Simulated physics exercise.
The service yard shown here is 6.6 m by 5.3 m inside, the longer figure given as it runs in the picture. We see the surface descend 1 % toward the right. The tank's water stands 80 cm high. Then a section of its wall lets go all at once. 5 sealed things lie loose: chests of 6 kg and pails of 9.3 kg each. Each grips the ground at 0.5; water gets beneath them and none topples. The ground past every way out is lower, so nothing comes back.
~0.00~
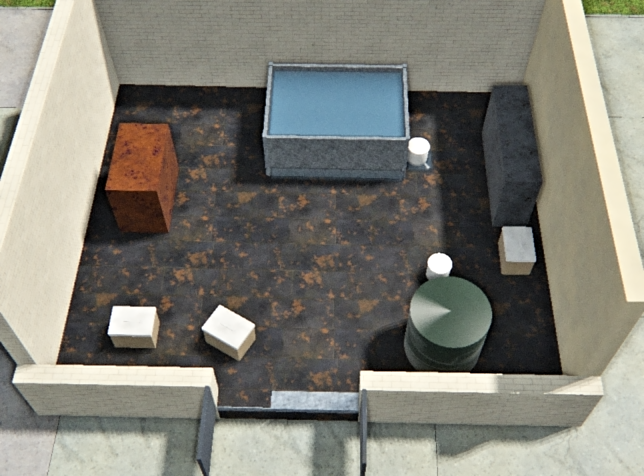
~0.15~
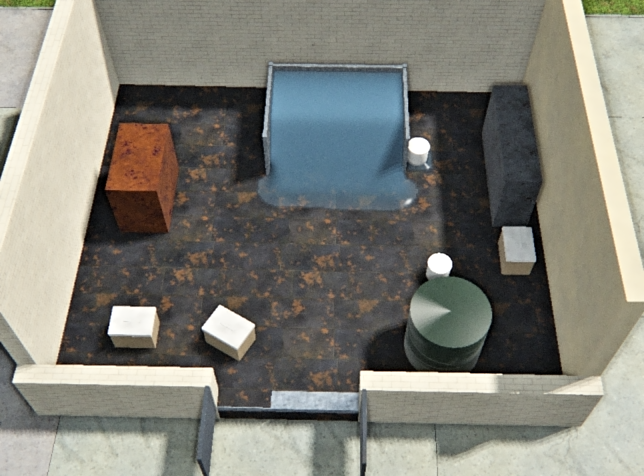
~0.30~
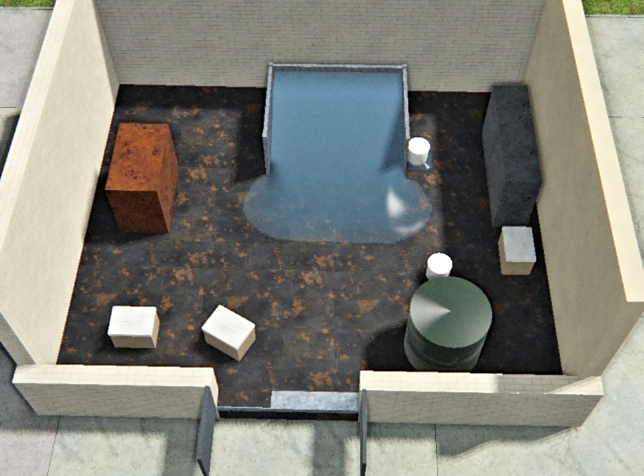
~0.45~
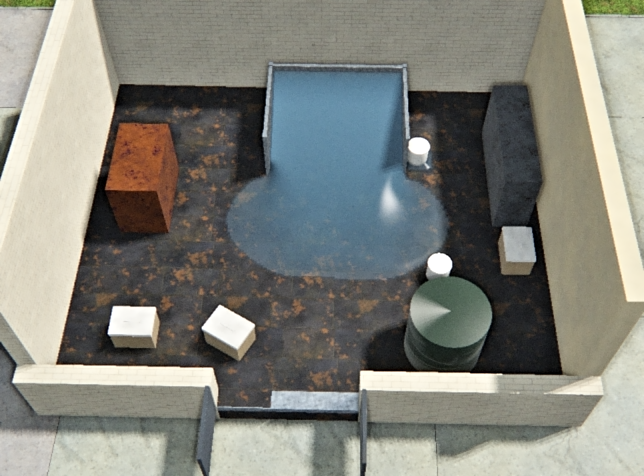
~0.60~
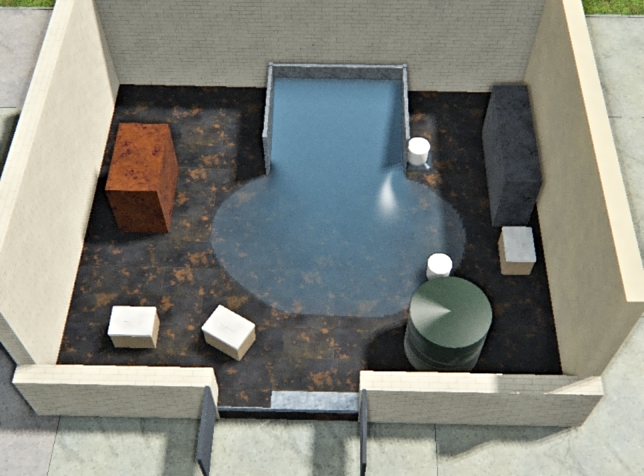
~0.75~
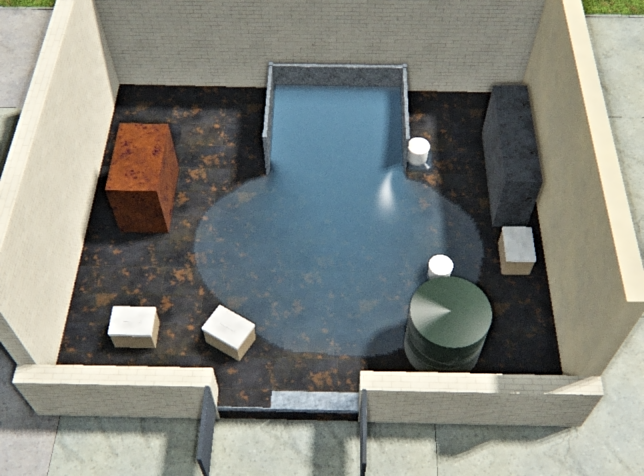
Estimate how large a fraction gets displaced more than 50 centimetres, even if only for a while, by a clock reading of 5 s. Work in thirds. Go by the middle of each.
It is a third to two thirds.
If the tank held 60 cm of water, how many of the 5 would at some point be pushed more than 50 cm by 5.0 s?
Then the count would be 3.
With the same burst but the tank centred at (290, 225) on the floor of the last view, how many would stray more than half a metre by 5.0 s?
Result: 3.
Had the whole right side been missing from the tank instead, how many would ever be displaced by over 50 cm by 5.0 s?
Then the count would be 4.
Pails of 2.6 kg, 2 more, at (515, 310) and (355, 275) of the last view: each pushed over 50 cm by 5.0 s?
Well, in turn they are above that and above that.
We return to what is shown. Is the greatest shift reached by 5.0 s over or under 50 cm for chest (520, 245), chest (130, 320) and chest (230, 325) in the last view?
In that order: Under, more, over.
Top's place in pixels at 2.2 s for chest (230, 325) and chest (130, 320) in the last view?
Approx. (182, 356); approx. (83, 354).
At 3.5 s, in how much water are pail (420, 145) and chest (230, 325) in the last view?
I'd put it at 2 cm and 9 cm respectively.
After 1.1 s 0 of 5 are over 50 cm from their spots; 0 afloat.
After 2.2 s 3 of 5 are over 50 cm from their spots; 3 afloat.
After 3.5 s 3 of 5 are over 50 cm from their spots; 4 afloat.
After 5.0 s 3 of 5 are over 50 cm from their spots, and 3 have been at some point; 3 afloat.
